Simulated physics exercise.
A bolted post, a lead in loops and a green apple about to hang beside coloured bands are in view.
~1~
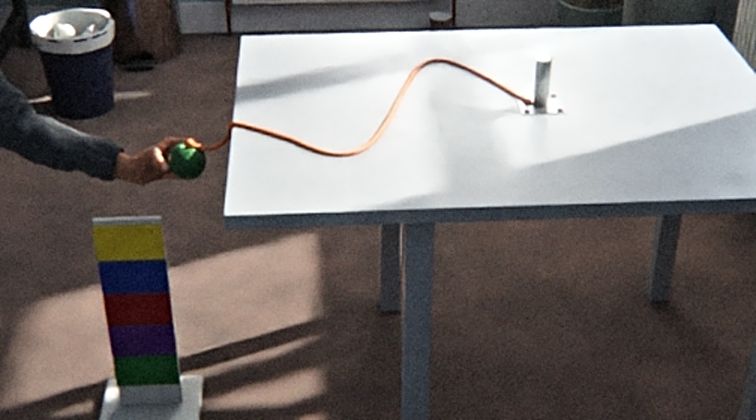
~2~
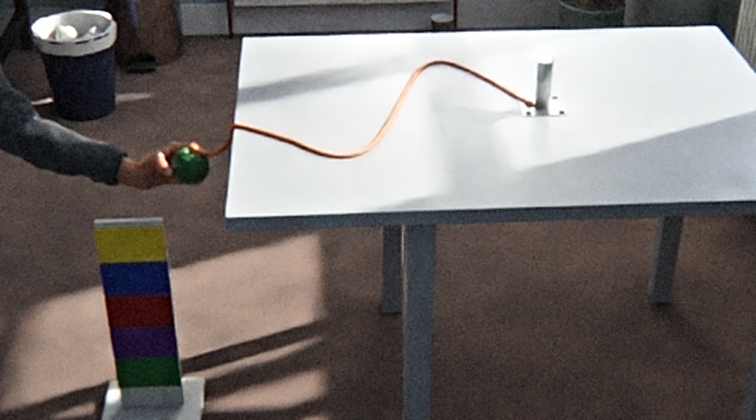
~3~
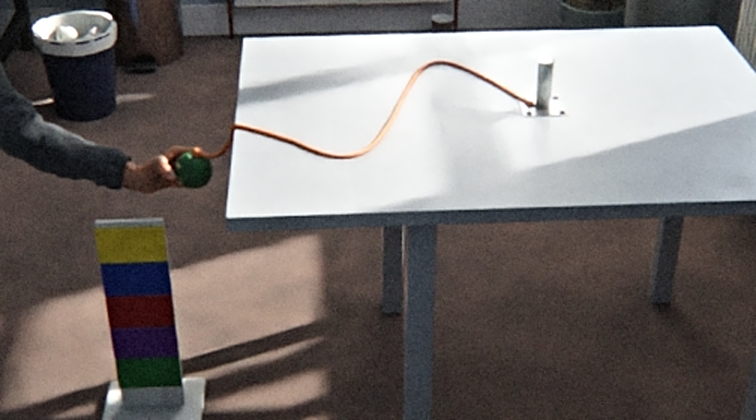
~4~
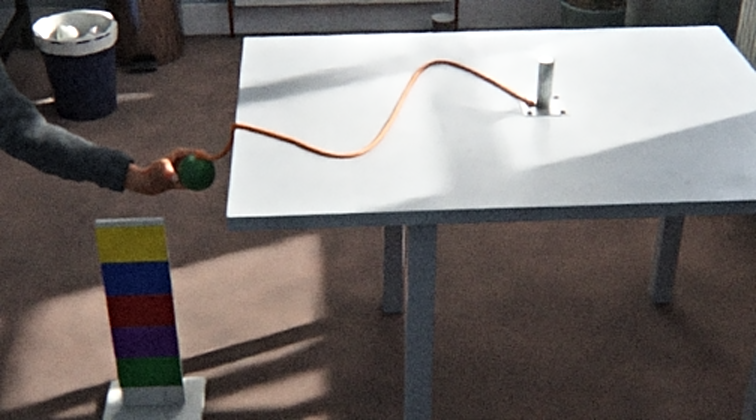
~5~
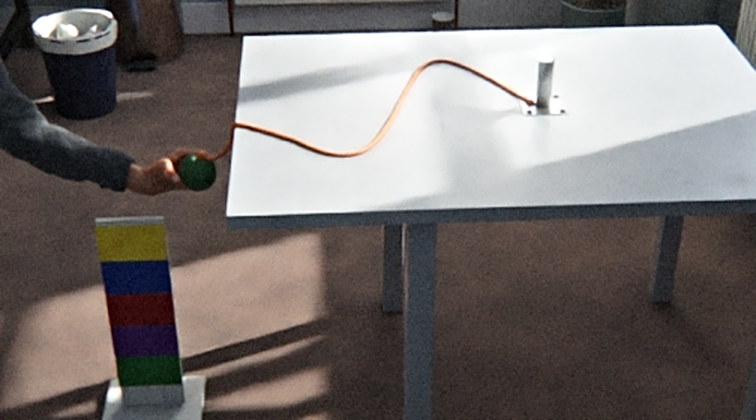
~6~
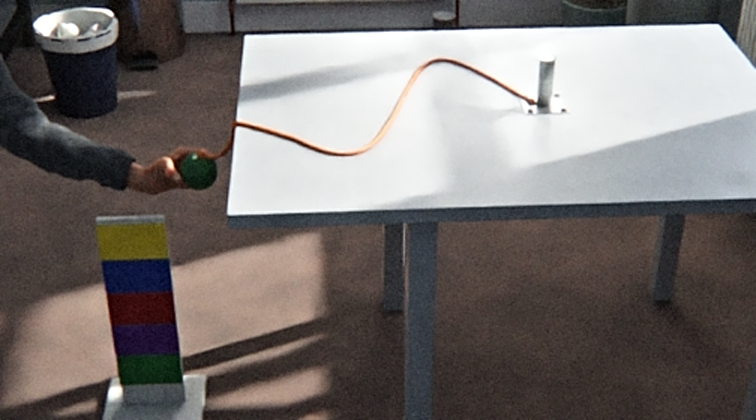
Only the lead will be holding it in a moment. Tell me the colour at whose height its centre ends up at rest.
It ends up level with green.
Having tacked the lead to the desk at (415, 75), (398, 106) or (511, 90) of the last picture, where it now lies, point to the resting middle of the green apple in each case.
Pixel places, try by try: (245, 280), (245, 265), (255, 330).
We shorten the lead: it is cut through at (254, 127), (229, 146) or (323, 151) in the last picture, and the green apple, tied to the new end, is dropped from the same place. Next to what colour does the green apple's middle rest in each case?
So you'd see red first, purple second, and for the last: Yellow.
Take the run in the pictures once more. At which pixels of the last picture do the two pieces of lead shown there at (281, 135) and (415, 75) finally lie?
Result - first point (246, 247), second point (340, 105).
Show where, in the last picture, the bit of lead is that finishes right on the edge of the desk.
Roughly (391, 120).
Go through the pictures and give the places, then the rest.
The first picture shows green apple (187, 161); yellow (129, 244); blue (133, 278); red (138, 310); purple (142, 341); green (146, 371).
The second picture shows green apple (191, 166); lead through (498, 85) (428, 64) (400, 103) (365, 150) (279, 137).
The third picture shows green apple (194, 170).
The fourth picture shows green apple (197, 173); lead through (499, 85) (429, 64) (401, 102) (366, 150) (280, 137).
The fifth picture shows green apple (198, 173).
The sixth picture shows green apple (199, 172); lead through (500, 83) (430, 62) (401, 100) (367, 147) (281, 135).
Soon after, apple near (221, 294); level with red.
After that, apple near (263, 336); level with green.
And then, apple near (251, 345); level with green.
In the end, apple near (255, 344); level with green. Its middle rests at the green band.
